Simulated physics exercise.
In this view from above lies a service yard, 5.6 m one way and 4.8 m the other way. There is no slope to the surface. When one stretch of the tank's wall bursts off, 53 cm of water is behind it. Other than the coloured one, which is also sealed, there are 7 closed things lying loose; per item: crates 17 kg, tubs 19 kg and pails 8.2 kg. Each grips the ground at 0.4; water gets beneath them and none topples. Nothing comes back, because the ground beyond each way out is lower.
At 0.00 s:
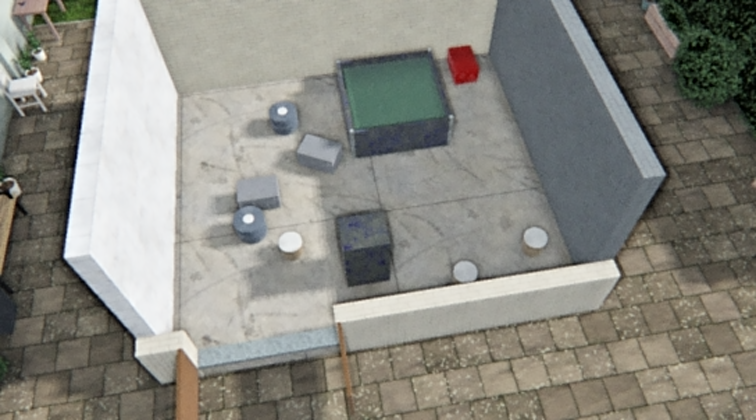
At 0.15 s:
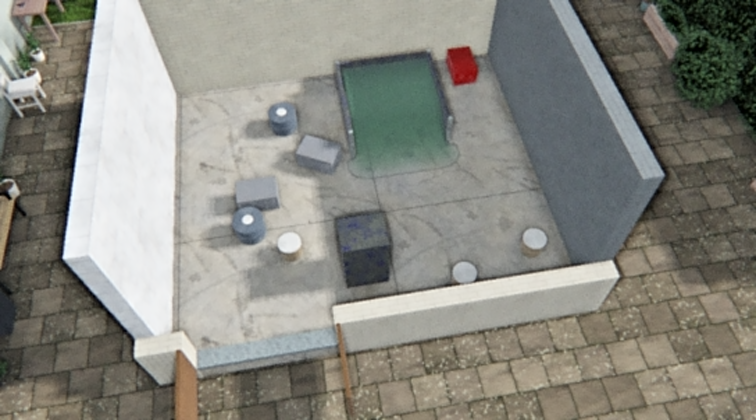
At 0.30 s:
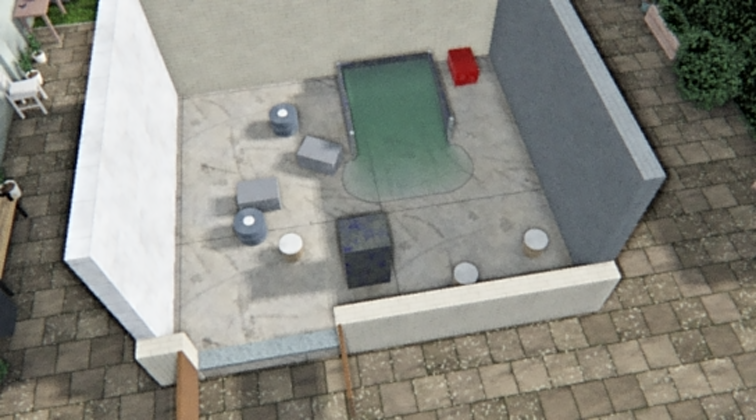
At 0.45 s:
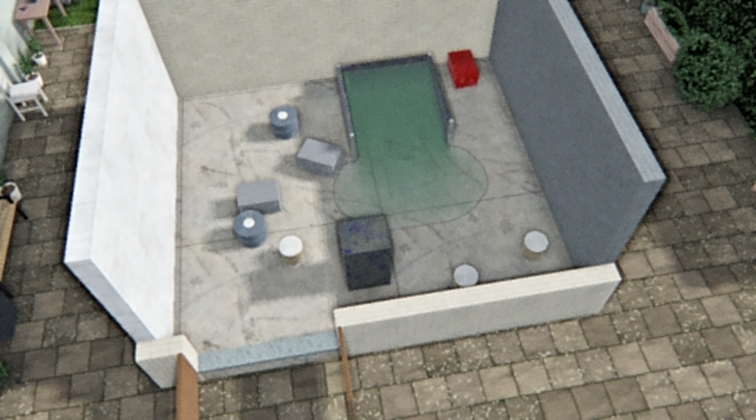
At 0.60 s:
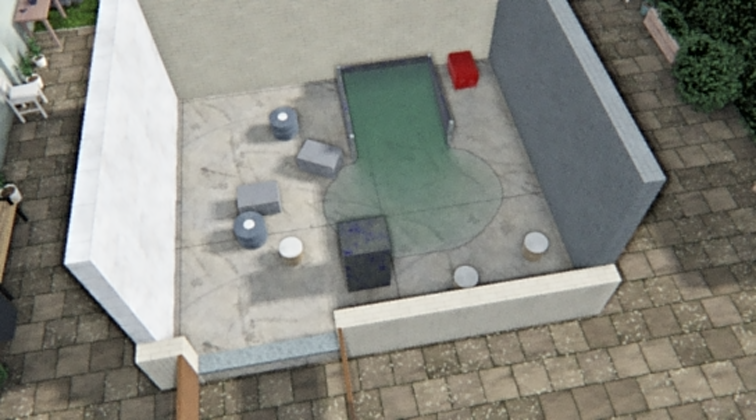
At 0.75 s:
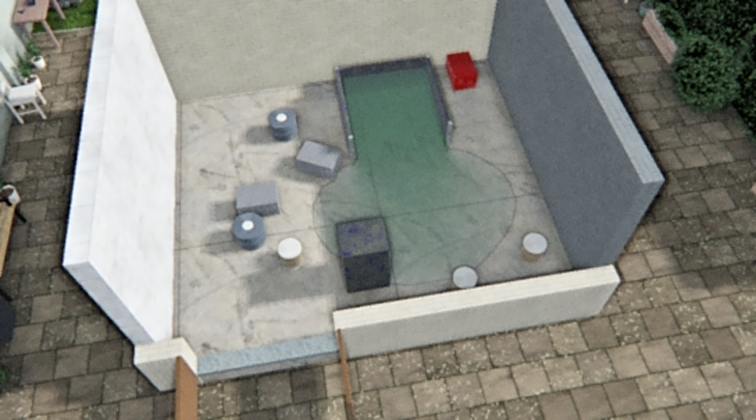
At the start, green water fills a square tank against the back wall of a walled yard, with a red crate and grey and white containers standing around. The tank's front side opens and water spreads forward across the floor in a widening rounded sheet, reaching around the dark block, while the containers stay put.
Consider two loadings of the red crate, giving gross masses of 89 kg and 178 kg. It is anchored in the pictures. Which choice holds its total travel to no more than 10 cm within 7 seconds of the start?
The answer is that the 89 kg loading already works.
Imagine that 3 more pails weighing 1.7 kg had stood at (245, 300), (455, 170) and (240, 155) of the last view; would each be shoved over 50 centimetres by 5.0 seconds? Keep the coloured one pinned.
In the given order, I'd say greater, greater, smaller.
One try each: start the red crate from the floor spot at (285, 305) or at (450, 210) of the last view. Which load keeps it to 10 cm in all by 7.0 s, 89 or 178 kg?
At the first place the small mass does it, and at the second the small mass does it.
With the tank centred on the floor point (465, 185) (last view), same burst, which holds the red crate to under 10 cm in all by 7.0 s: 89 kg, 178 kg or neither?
Result, then: Lighter one suffices.
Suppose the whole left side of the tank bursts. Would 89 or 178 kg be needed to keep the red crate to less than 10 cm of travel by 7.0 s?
With that failure, the small mass keeps it.
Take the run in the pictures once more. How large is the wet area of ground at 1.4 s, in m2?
Somewhere about 11.5 m2, give or take.
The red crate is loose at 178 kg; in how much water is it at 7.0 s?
Something like 9 centimetres.
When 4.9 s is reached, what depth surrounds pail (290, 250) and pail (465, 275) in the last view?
Depth approx. 8 cm / 7 cm.
After 1.4 s the red crate would be 0 cm from its start with 89 kg and 0 cm from its start with 178 kg; 0 cm of water round it then.
After 3.1 s the red crate would be 0 cm from its start with 89 kg and 0 cm from its start with 178 kg; 0 cm of water round it then.
After 4.9 s the red crate would be 0 cm from its start with 89 kg and 0 cm from its start with 178 kg; 4 cm of water round it then.
After 7.0 s the red crate would be 0 cm from its start with 89 kg and 0 cm from its start with 178 kg; 9 cm of water round it then.
